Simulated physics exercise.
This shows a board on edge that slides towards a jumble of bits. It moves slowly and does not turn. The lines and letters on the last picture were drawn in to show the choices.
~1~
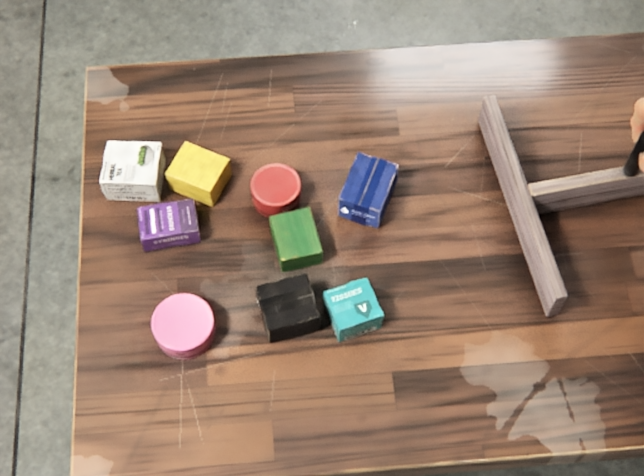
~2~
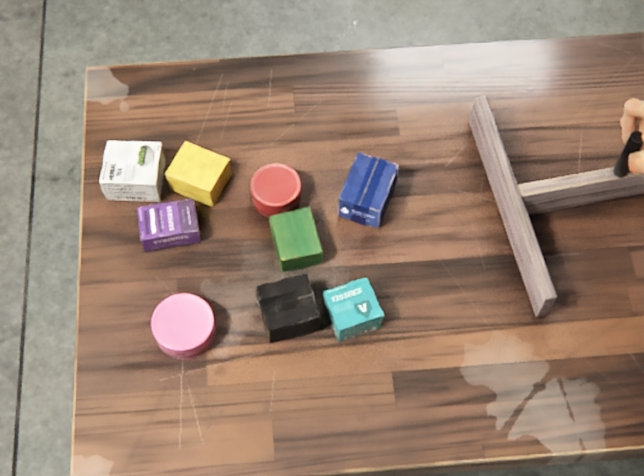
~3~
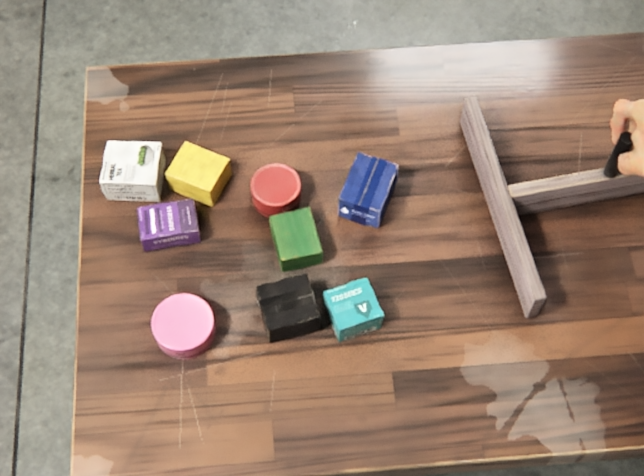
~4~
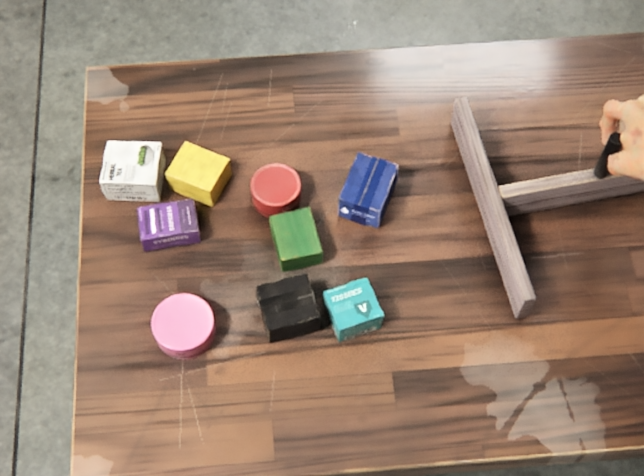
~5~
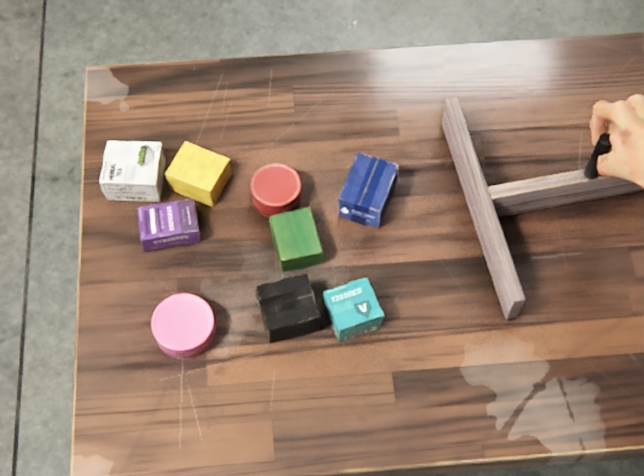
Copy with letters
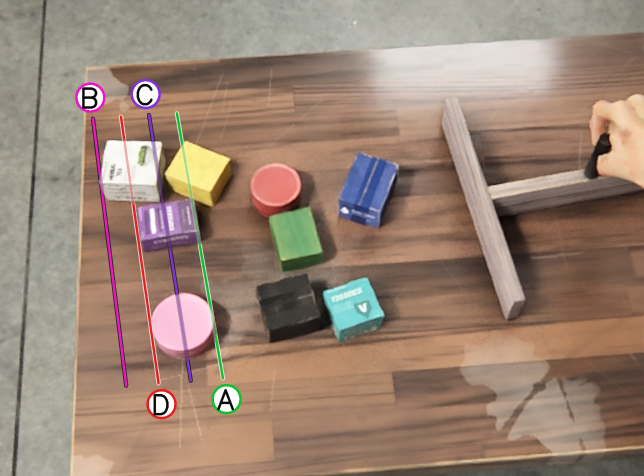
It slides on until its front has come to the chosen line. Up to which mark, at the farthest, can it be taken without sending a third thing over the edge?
As far as mark C.
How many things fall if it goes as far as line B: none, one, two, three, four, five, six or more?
In all, six or more.
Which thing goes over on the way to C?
It is the pink tub.
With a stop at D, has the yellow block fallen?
No.
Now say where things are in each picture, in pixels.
In the first picture, board (524, 191); turquoise box (353, 309); blue box (368, 190).
In the second picture, board (514, 191); red jar (276, 192).
In the third picture, board (503, 192); white packet (133, 172).
In the fourth picture, board (494, 193); black box (288, 309).
In the fifth picture, board (484, 193); yellow block (200, 174); turquoise box (353, 309); blue box (368, 190).
On the marked copy, A at (198, 236); B at (108, 243); C at (168, 238); D at (138, 240).
Following C. Soon after the start, board (370, 201); blue box (335, 201); white packet (133, 172).
Later, board (257, 209); white packet (113, 165); purple box (136, 243).
In the end, board (169, 215); pink tub over the edge; white packet (83, 167); one fallen.
As for the rest, A is within the limit but short; B drops six; D drops five.
